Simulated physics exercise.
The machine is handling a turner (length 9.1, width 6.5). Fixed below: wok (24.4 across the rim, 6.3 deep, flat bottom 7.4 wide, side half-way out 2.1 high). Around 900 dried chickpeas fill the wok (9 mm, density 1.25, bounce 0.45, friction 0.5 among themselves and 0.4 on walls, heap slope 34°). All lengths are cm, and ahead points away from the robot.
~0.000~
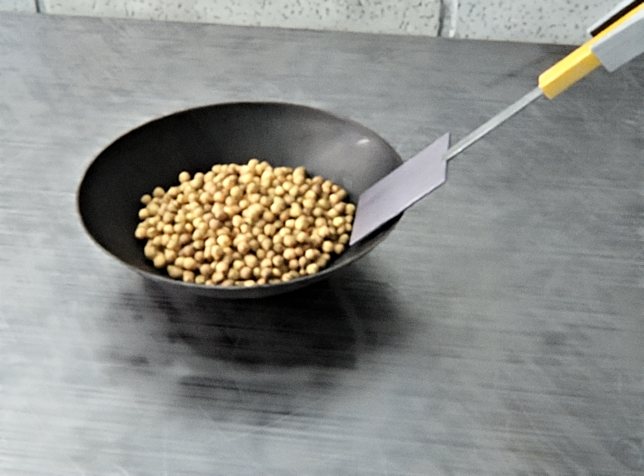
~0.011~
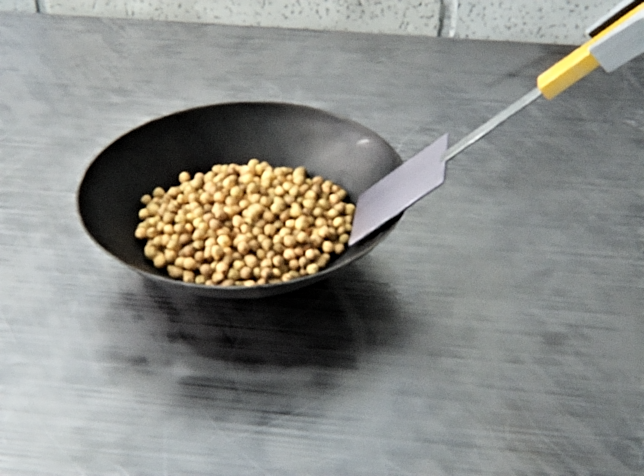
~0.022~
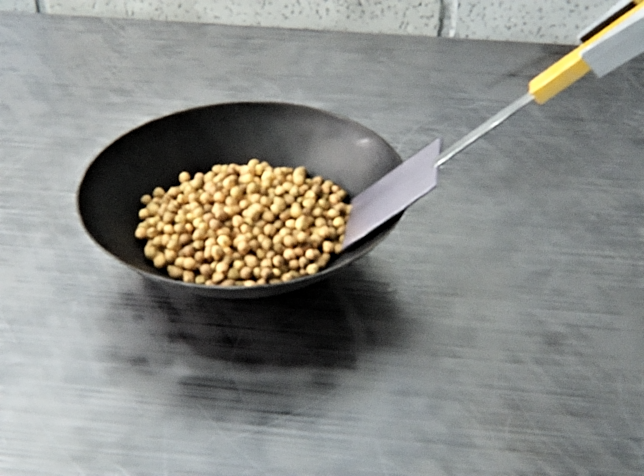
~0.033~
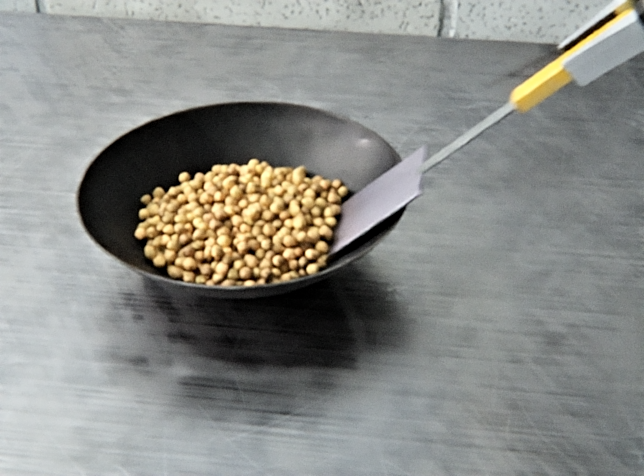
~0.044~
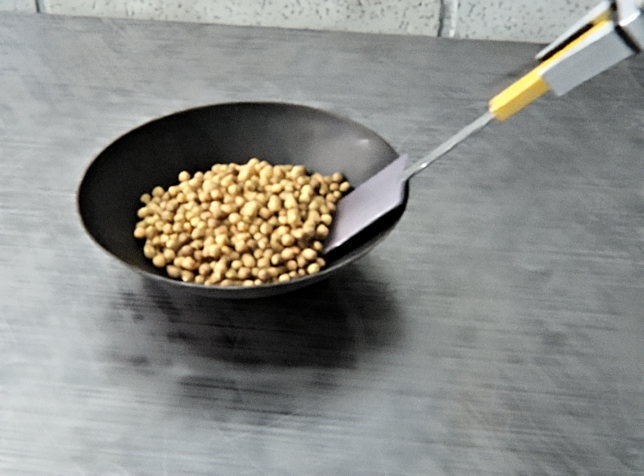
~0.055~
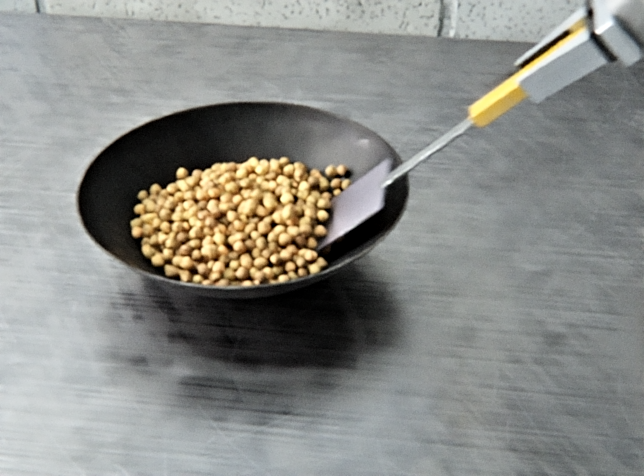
Robot-held turner with a yellow handle sliding down and left into a dark wok, slightly shifting the heap of dried chickpeas.
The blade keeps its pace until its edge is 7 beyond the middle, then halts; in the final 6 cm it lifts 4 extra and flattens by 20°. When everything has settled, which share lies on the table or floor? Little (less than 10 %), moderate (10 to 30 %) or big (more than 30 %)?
Answer: Big; more than 30 % of the dried chickpeas finish on the table or floor.
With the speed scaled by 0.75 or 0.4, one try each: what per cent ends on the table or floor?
Some 25 and 5 per cent.
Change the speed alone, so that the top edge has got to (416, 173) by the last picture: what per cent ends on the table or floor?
Some 15 per cent.
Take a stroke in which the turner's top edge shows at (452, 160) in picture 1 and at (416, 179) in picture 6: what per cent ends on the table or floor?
Some 15 per cent.
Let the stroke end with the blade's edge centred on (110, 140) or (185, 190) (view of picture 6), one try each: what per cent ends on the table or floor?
Some 45 and 25 per cent.
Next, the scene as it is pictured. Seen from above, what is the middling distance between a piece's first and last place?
Some 5 cm.
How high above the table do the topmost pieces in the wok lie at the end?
Roughly 6.0 cm.
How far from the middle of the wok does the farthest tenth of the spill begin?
About 65 cm.
After 0.08 s, sloping 44°, highest piece 6 above the table; 900 in the wok.
After 0.11 s, sloping 38°, highest piece 7 above the table; 900 in the wok.
After 0.32 s, sloping 24°, highest piece 18 above the table; 562 in the wok, 84 on the table or floor, 254 on the blade or in flight.
After 1.37 s, sloping 24°, highest piece 6 above the table; 562 in the wok, 338 on the table or floor.
At rest, 562 in the wok, 338 on the table or floor. That is 38 % on the table or floor.
